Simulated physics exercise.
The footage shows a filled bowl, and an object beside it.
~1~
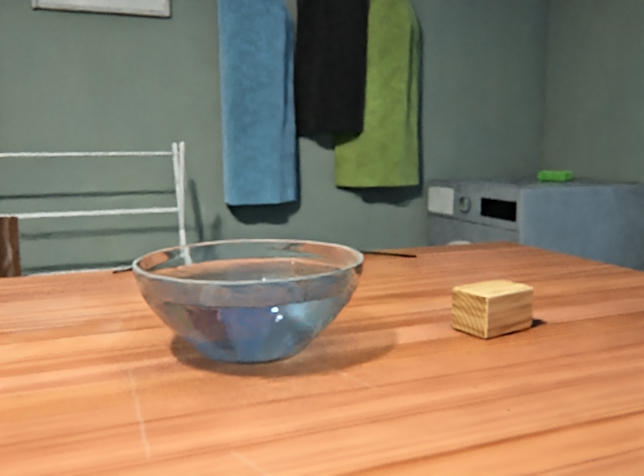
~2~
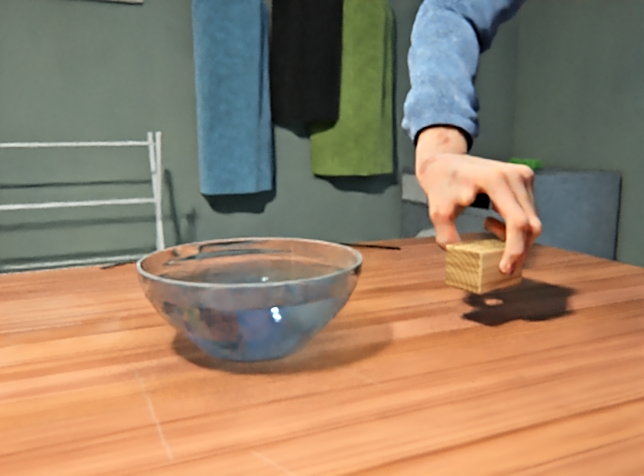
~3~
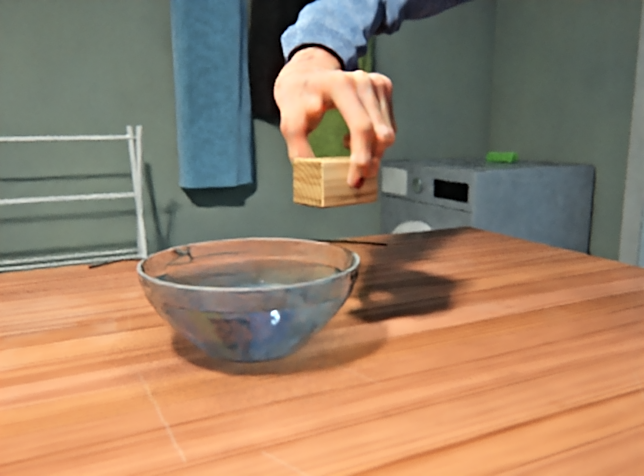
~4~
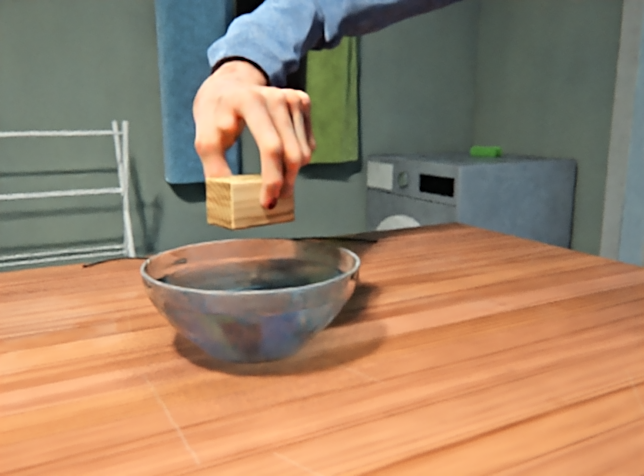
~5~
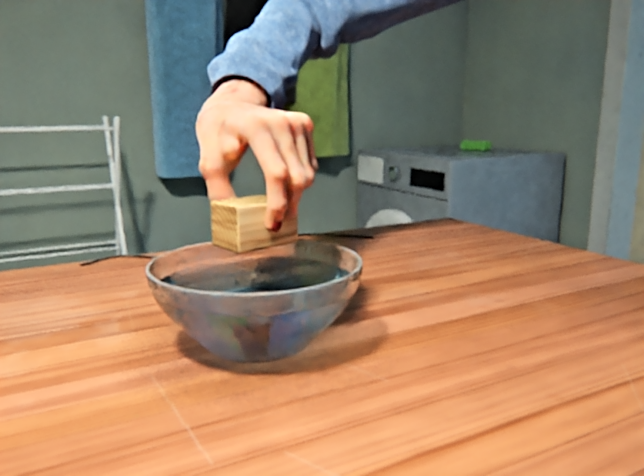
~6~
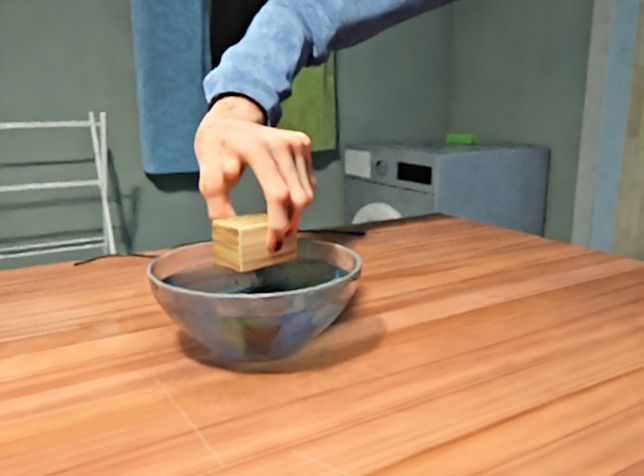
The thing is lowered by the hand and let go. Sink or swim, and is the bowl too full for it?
Well, it does not go down, and as for the bowl, it manages without spilling.
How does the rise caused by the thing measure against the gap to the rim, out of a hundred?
Around 10 percent.
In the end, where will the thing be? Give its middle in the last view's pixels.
(257, 283) or thereabouts.
Soon after, the wooden block enters the water; the bowl is about three quarters full.
Later, the wooden block comes up again; the bowl is about three quarters full.
In the end, the wooden block floats; the bowl is about three quarters full; nothing is spilt.
